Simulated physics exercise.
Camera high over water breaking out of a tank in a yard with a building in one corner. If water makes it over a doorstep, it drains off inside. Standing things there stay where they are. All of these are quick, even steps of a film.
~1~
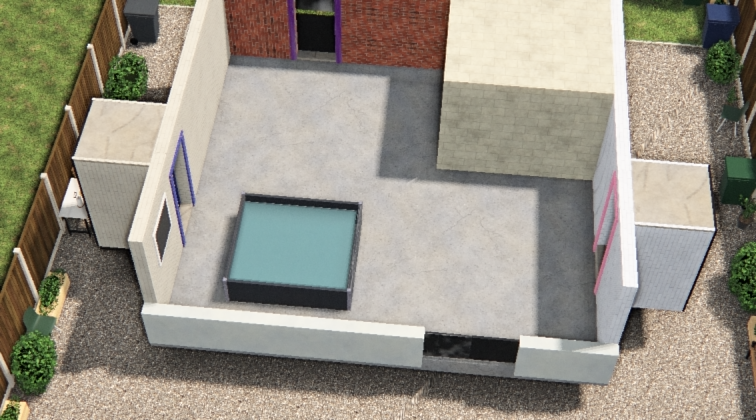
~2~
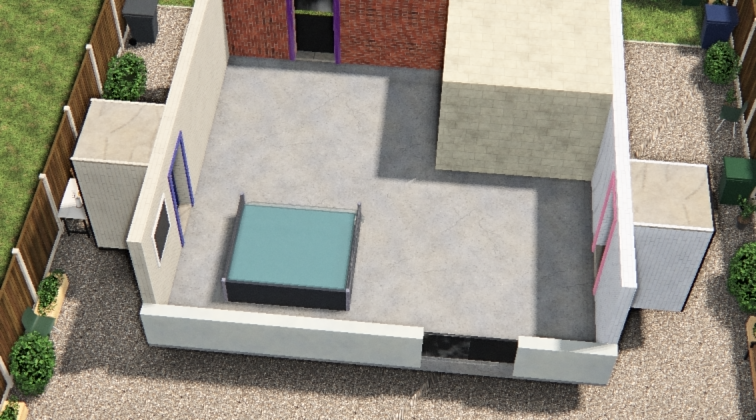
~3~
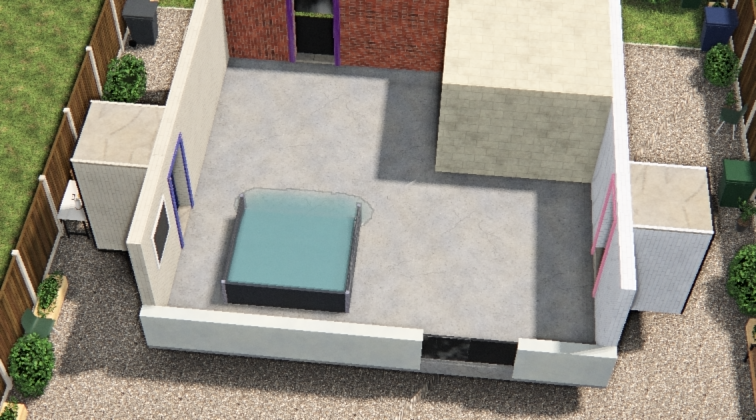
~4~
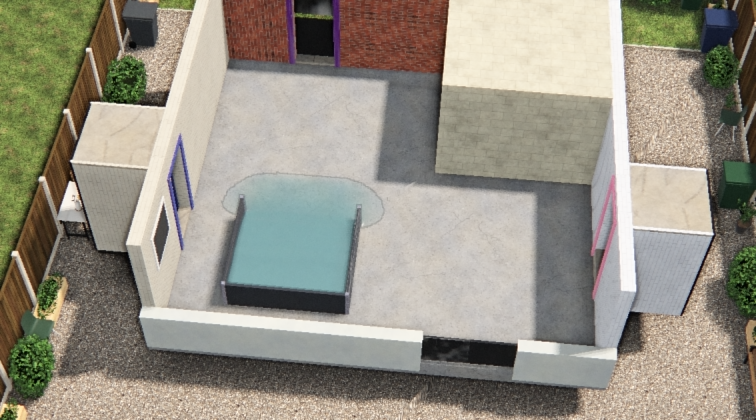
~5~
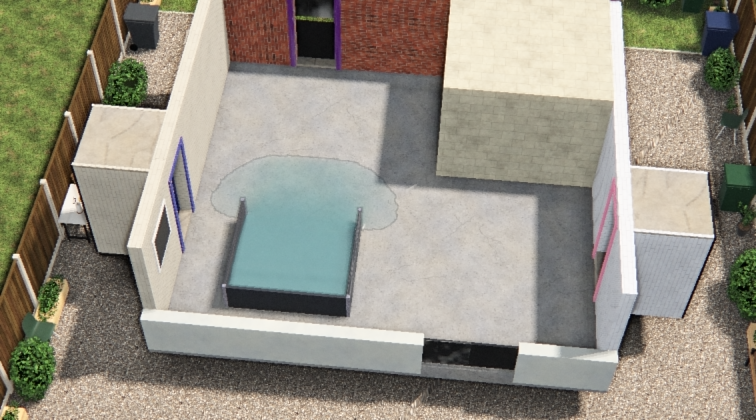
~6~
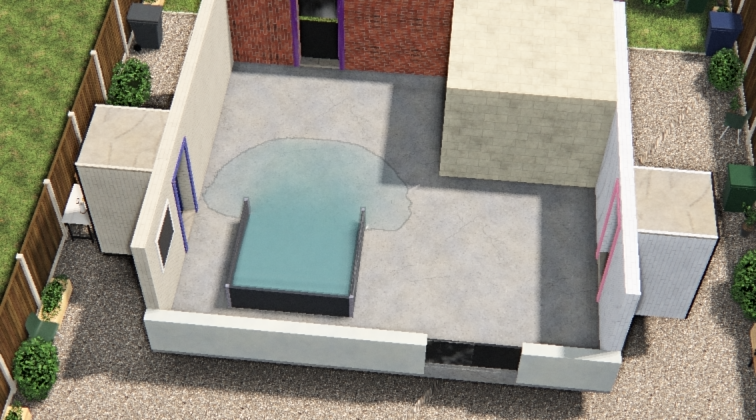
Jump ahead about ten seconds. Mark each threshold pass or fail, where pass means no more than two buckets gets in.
Blue door - pass; purple door - fail; pink door - pass.
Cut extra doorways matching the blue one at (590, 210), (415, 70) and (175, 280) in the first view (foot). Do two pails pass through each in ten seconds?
Sure - the first stays short, the second gets past, the third stays short.
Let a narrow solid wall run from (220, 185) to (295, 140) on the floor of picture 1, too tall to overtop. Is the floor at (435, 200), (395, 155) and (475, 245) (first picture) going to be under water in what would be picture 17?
Listed order: Spared, swamped, spared.
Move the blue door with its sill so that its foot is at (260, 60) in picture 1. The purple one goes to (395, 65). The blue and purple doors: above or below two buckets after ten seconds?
Result - the blue one exceeds the limit while the purple one exceeds the limit.
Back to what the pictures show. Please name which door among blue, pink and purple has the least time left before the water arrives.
Answer: The purple-painted one.
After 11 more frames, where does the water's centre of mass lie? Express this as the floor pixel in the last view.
Centre of the water: Near (309, 177).
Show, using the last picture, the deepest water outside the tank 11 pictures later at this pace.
Around (234, 62).
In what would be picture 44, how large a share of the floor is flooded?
My best guess is some 50 %.
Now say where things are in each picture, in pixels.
In the first frame, the tank at (295, 243) is whole and still.
In the second frame, the front is at (361, 221), out from the gap on the tank's far side.
In the third frame, water pours out on the tank's far side and has run to (243, 198).
In the fourth frame, water pours out on the tank's far side and has run to (378, 203).
In the fifth frame, the front is at (238, 172), out from the gap on the tank's far side.
In the sixth frame, water pours out on the tank's far side and has run to (280, 142).
A moment on, water covers 35 % of the floor; the blue door not reached, the purple door wet at the sill, nothing in, the pink door not reached.
Next, water covers 45 % of the floor; the blue door not reached, the purple door over two buckets in, the pink door not reached.
Then, water covers 45 % of the floor; the blue door wet at the sill, nothing in, the purple door far over two buckets in, the pink door not reached.
Later, water covers 50 % of the floor; the blue door wet at the sill, nothing in, the purple door far over two buckets in, the pink door not reached.
In the end, water covers 75 % of the floor; the blue door wet at the sill, nothing in, the purple door far over two buckets in, the pink door not reached.
